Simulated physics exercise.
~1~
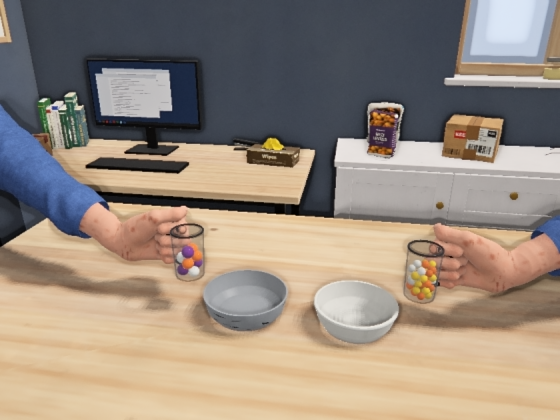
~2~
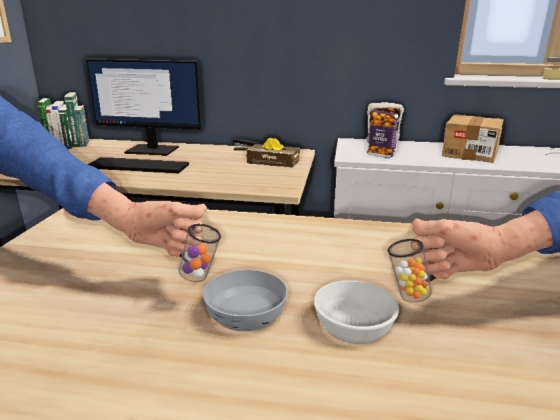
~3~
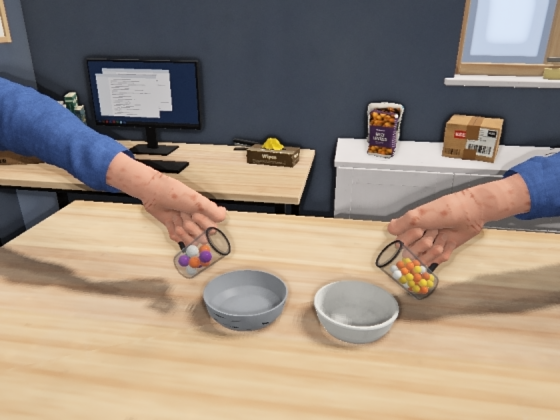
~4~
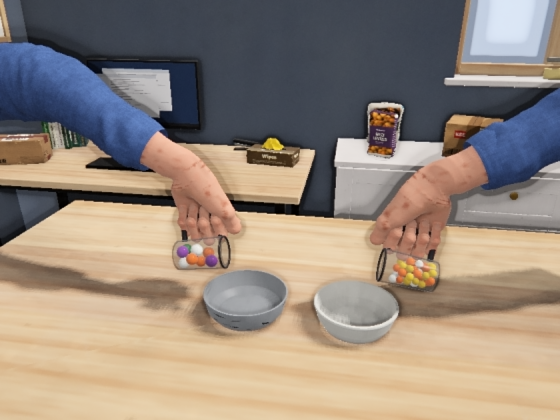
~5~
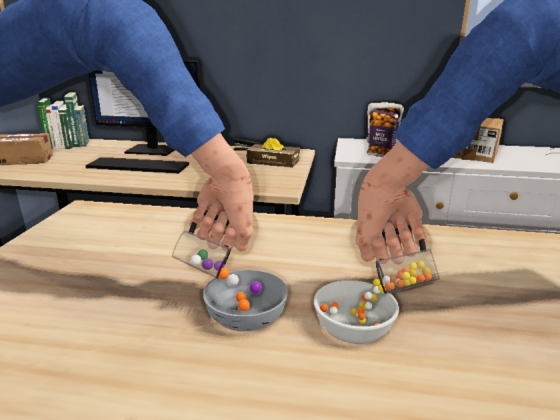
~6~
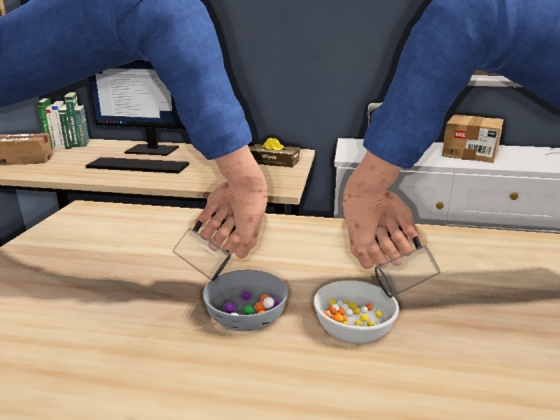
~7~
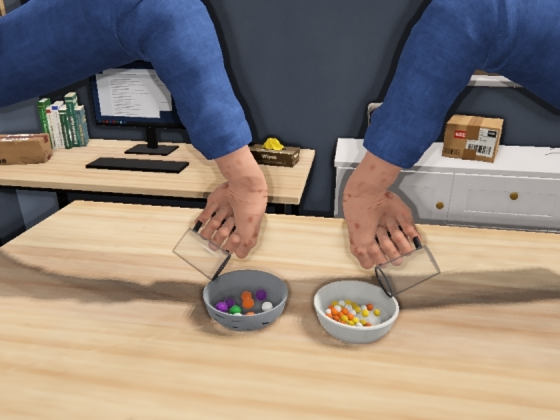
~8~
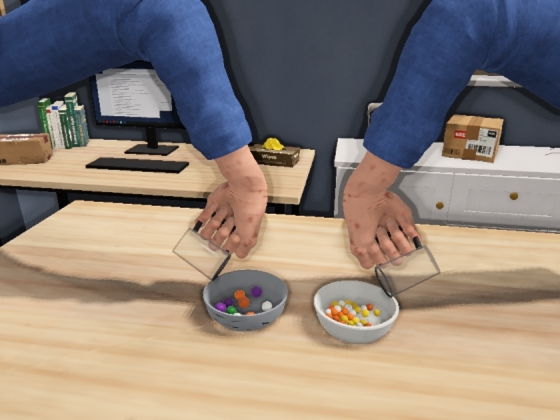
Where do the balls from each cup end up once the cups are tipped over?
All the balls from the left cup end up in the left bowl, and all those from the right cup end up in the right bowl.
Two hands in blue sleeves held clear cups of small colourful balls above a pair of low bowls on a wooden table, then tipped them inward until they were upside down, and all the balls ended up in the bowls.
